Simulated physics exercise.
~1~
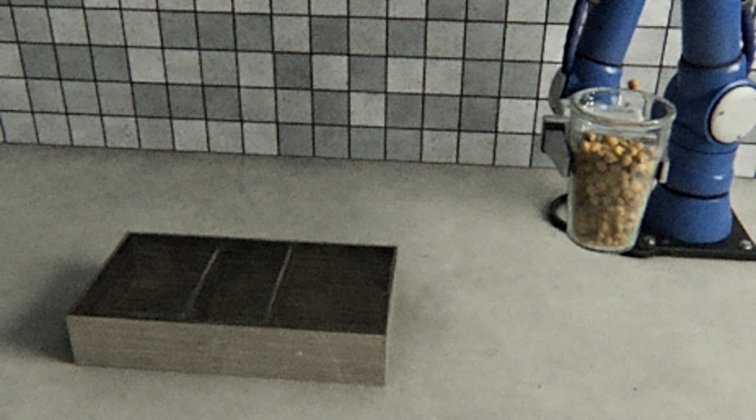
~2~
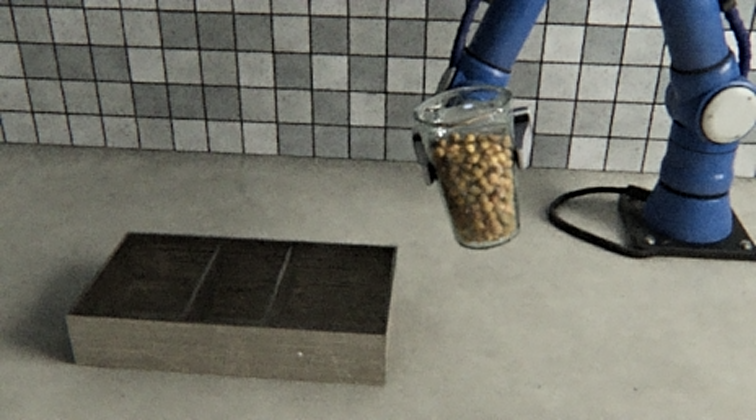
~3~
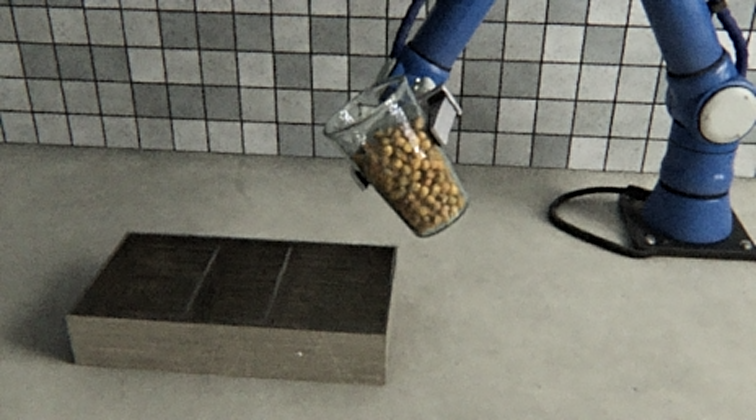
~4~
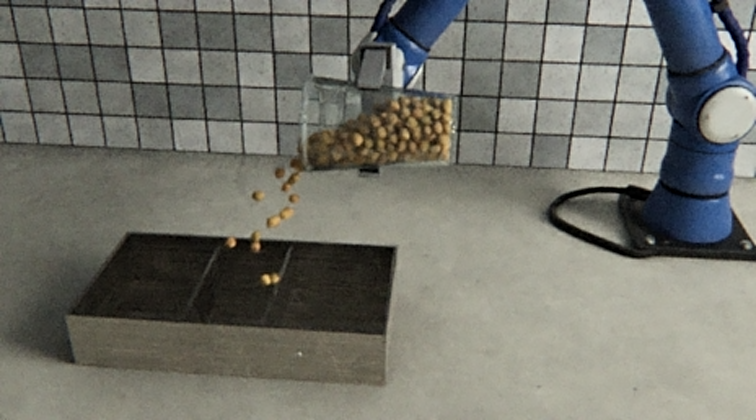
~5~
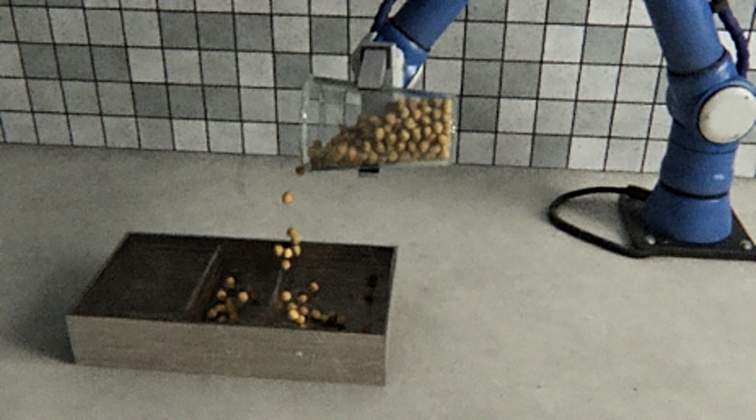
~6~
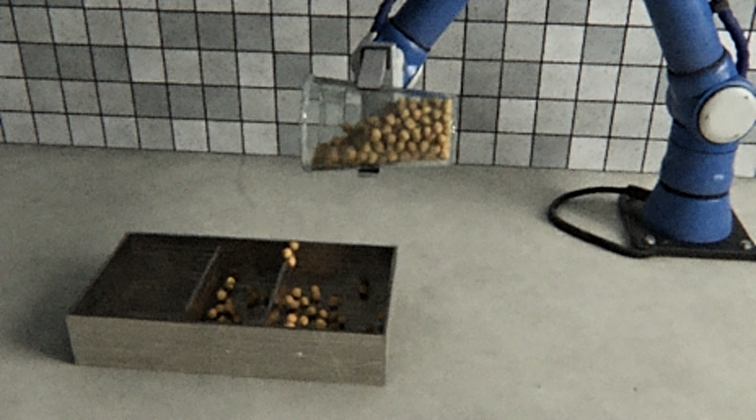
A blue robot arm stands at the right of a grey tabletop, seen from slightly above against a grey tiled wall, gripping a clear cup of tan chickpeas. An open dark wooden box, divided into three parts, sits at the left. The arm carries the cup left, tilting it toward the box until it lies on its side above. Chickpeas spill from the rim, falling into the middle part and then the right part. The stream thins to a few, and the cup stays tipped, still holding most of its chickpeas, with the left part empty.
